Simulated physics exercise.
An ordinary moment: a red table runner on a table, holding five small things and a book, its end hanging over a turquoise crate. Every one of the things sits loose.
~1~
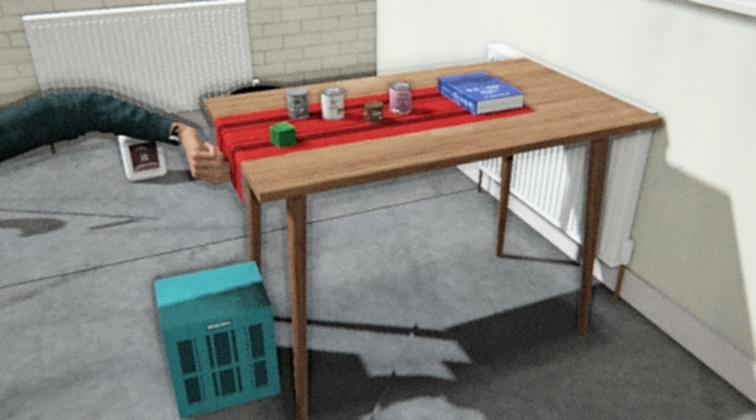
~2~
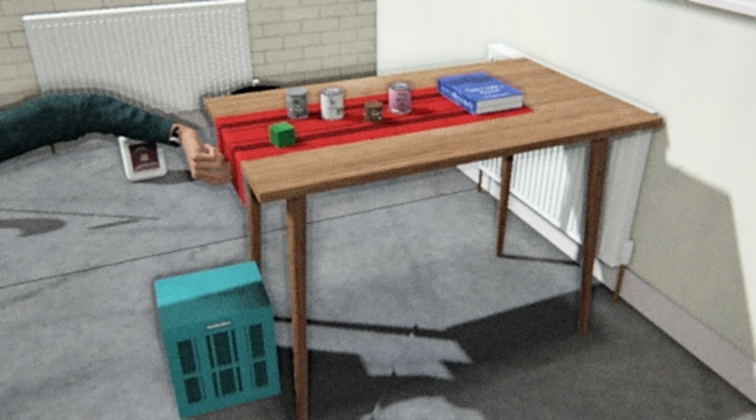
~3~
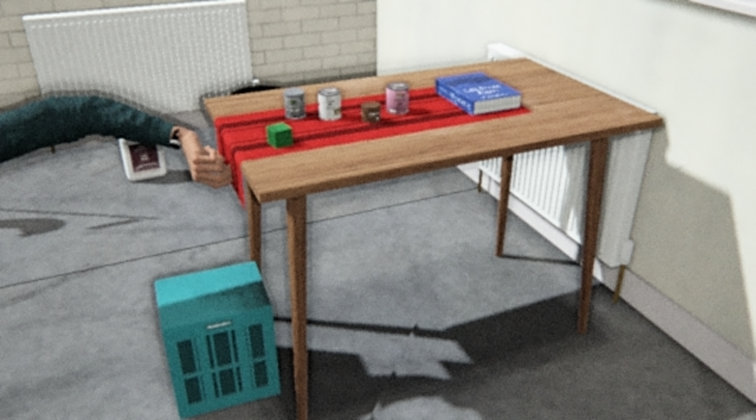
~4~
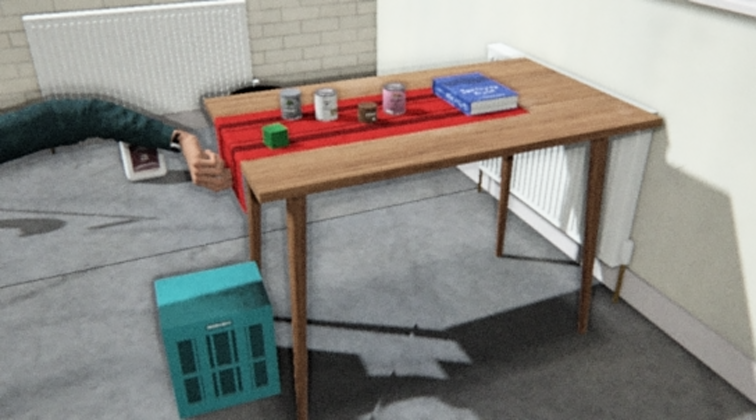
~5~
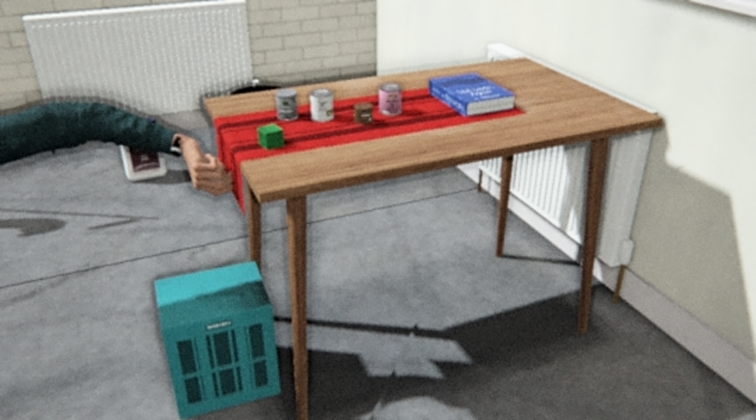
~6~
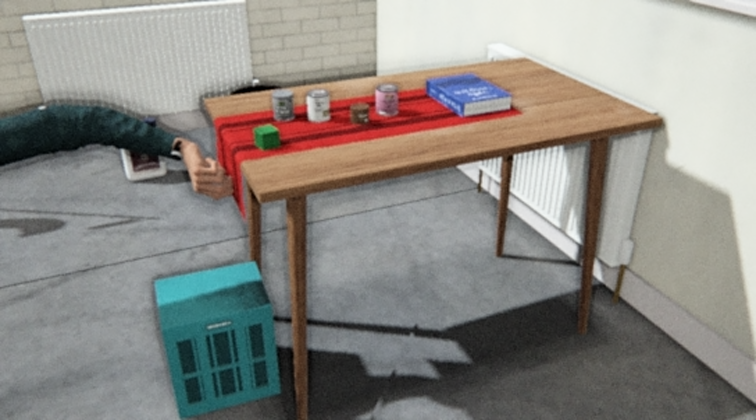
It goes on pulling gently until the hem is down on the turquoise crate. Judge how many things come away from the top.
Three things come off.
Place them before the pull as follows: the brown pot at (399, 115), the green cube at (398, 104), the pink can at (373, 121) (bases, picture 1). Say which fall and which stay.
Brown pot - stays aboard. Green cube - stays aboard. Pink can - stays aboard.
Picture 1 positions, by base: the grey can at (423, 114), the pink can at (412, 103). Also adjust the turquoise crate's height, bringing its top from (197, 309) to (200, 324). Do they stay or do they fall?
Observed: Grey can remains seated; pink can remains seated.
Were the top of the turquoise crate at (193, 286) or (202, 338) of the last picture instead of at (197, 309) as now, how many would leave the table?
It comes to 2 for the first height and 4 for the second.
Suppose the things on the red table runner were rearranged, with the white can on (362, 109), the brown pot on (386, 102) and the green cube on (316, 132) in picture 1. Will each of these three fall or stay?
The white can does not fall; the brown pot does not fall; the green cube drops off.
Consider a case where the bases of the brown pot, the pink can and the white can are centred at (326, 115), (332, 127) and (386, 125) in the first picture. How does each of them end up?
So the brown pot leaves the top, the pink can leaves the top, and the white can stays aboard.
Soon after, hem near (236, 239); green cube gone.
Then, hem near (239, 273); green cube and grey can gone.
At rest, hem on the crate; green cube, grey can and white can gone. The count of fallen things is three.
